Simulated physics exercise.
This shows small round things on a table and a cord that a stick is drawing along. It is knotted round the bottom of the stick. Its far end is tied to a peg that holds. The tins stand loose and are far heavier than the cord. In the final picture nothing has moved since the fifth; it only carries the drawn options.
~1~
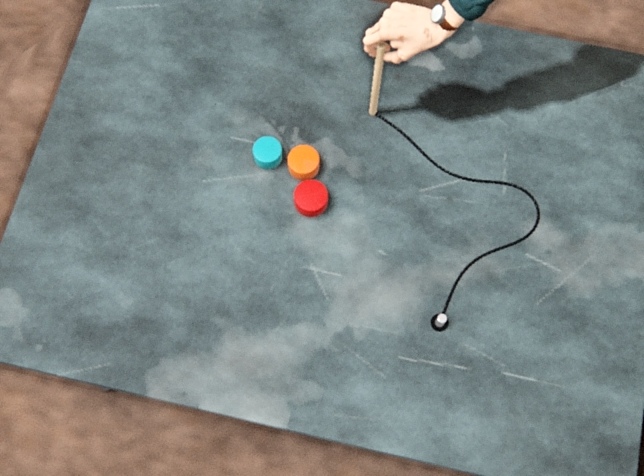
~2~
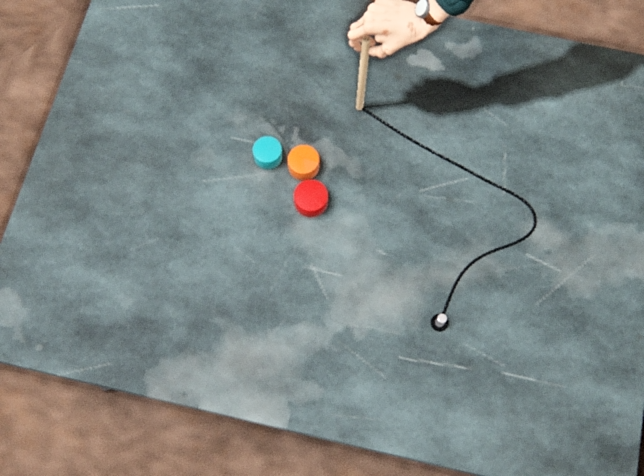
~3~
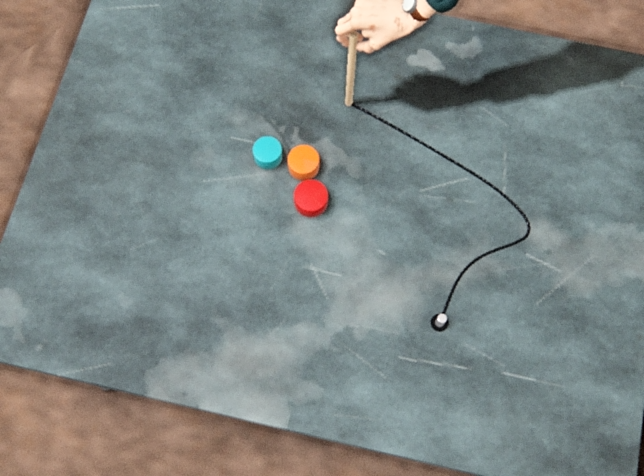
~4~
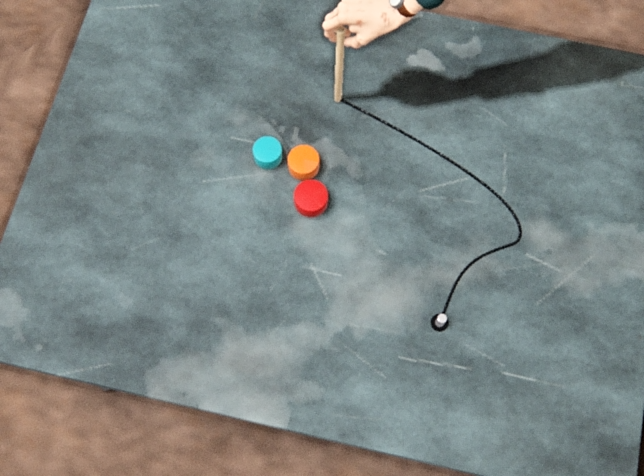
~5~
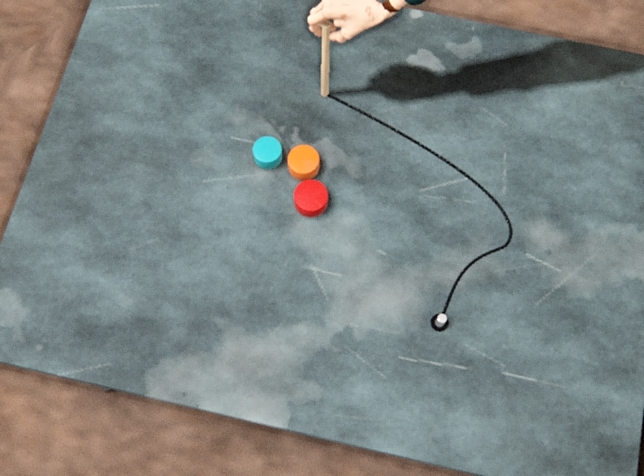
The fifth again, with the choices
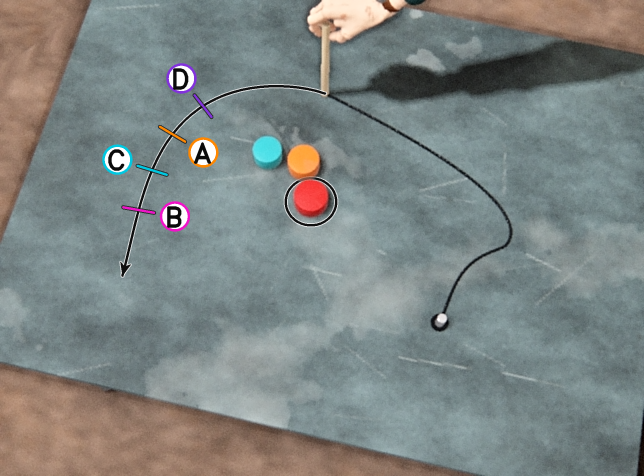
On a table, a hand moves a stick leftward, drawing a cord past three round tins.
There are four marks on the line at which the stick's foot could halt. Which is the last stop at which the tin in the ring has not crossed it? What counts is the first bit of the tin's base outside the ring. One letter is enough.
Stop at B.
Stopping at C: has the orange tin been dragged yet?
Yes.
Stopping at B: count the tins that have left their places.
Two.
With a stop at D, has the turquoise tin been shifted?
No.
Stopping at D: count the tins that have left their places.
By then, none.
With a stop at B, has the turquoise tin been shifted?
Yes.
On the copy, A at (173, 134); B at (139, 210); C at (152, 170); D at (203, 106); the ring at (311, 202); the route from (325, 94) via (178, 127) to (122, 276).
On B. First, foot of the stick (237, 92); red tin (311, 199).
Then, foot of the stick (167, 142); red tin (311, 199).
Finally, foot of the stick (139, 210); orange tin (281, 188); red tin (311, 200); turquoise tin (251, 186); the red tin is still in its ring.
By contrast, A is safe but short; C is safe but short; D is safe but short.
